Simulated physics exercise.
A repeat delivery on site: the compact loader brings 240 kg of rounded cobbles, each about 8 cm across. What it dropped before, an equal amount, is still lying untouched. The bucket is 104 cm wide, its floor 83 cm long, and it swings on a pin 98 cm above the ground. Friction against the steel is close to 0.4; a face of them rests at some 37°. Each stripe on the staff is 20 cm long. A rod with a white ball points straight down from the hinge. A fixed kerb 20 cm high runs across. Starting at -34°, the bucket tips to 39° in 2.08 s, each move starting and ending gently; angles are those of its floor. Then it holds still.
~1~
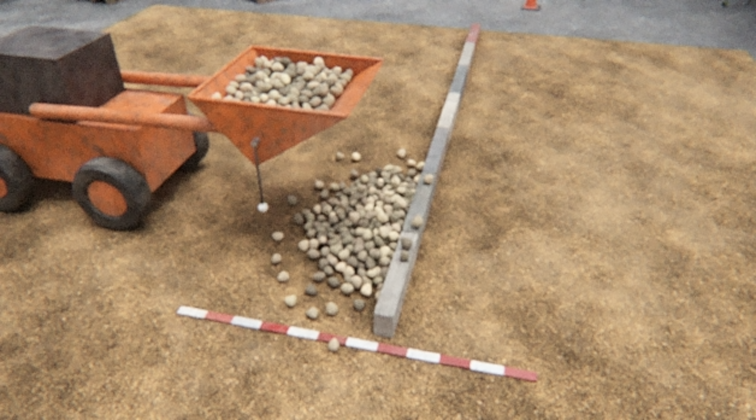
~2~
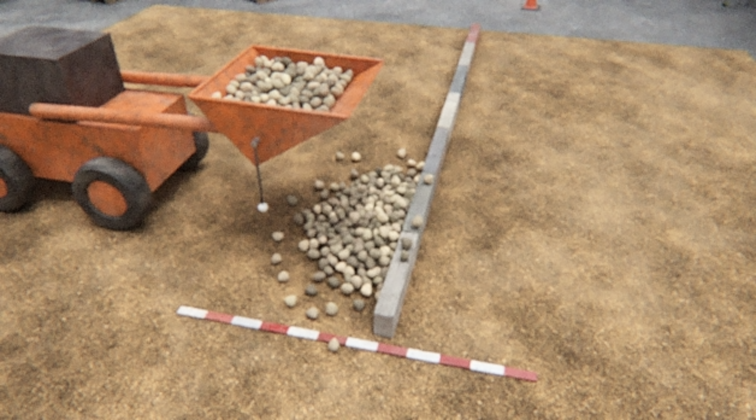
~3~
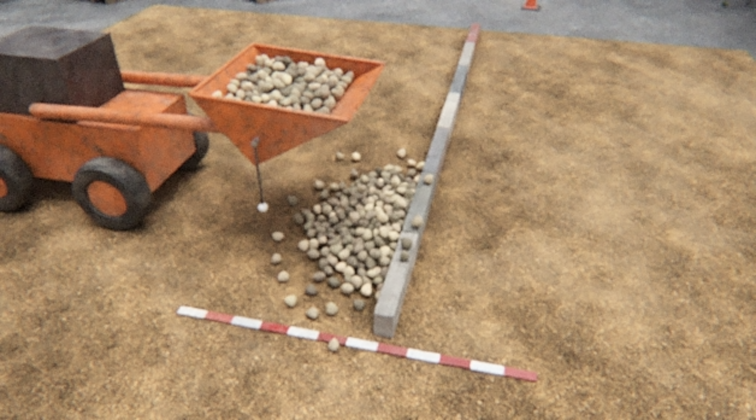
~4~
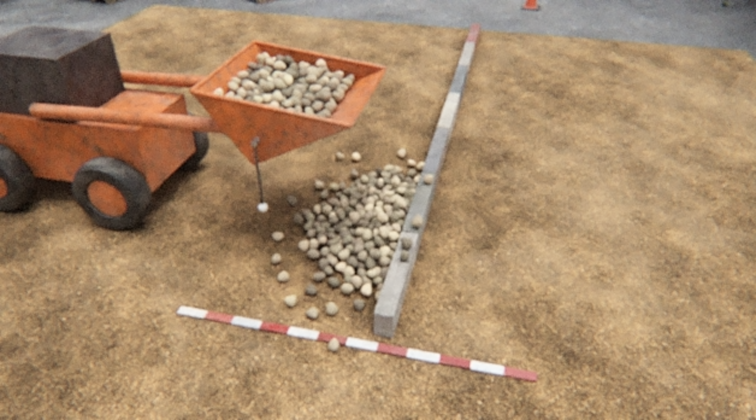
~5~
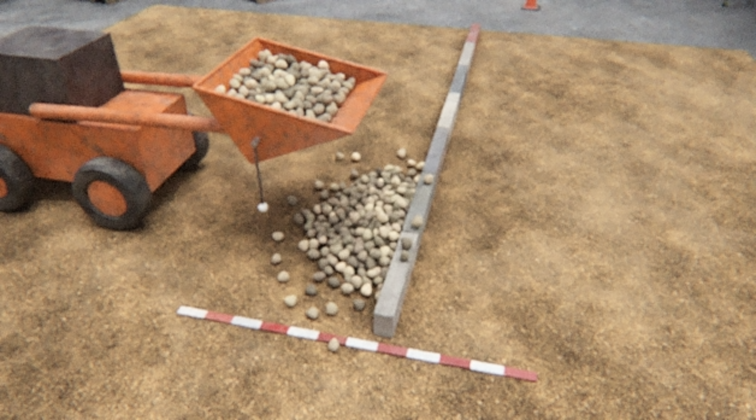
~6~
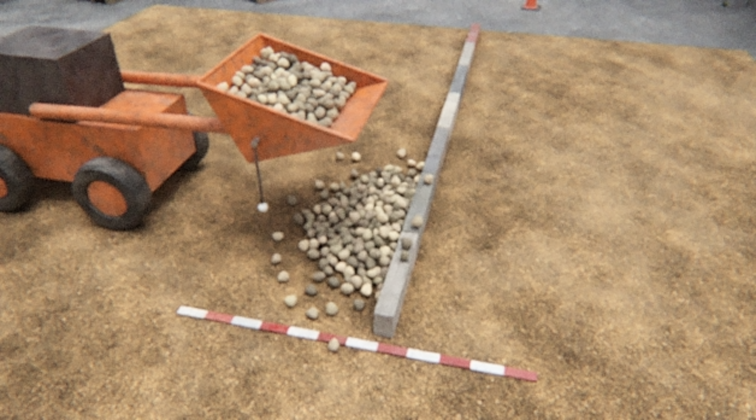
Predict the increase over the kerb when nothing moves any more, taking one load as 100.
About 4 per cent.
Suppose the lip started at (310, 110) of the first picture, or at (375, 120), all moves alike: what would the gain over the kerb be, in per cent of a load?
First some 0, then 20 per cent.
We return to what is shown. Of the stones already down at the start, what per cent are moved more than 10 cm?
Roughly 10 per cent of them.
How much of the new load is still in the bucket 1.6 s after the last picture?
About 15 per cent.
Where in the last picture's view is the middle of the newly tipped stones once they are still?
Around (371, 208).
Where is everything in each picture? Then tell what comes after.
Lip at (347, 116), floor tilted -34°, highest stones at (295, 72). The earlier load is highest near (399, 217), 24 cm above ground level, 100 % on this side of the kerb, in the first picture.
Lip at (348, 117), floor tilted -33°, highest stones at (292, 70), in the second picture.
Lip at (349, 121), floor tilted -31°, highest stones at (283, 69), in the third picture.
The bucket is at -28°, its lip at (351, 126); the top of the load is at (274, 65), in the fourth picture.
The bucket is at -24°, its lip at (353, 133); the top of the load is at (268, 62), in the fifth picture.
The bucket is at -19°, its lip at (354, 141); the top of the load is at (266, 62), in the sixth picture.
Then, 1.0 s after the last picture the floor is at 28°; in per cent of one load, 97 in the bucket, 103 on this side of the kerb; the foremost stones are at (410, 219).
Then, 1.6 s after the last picture the floor is at 39°; in per cent of one load, 16 in the bucket, 183 on this side of the kerb, 1 over the kerb; the foremost stones are at (428, 211).
Then, 1.9 s after the last picture the floor is at 39°; in per cent of one load, 0 in the bucket, 197 on this side of the kerb, 3 over the kerb; the foremost stones are at (457, 227).
Then, 4.5 s after the last picture the floor is at 39°; in per cent of one load, 0 in the bucket, 196 on this side of the kerb, 4 over the kerb; the foremost stones are at (472, 241). Net gain over the kerb, 4.
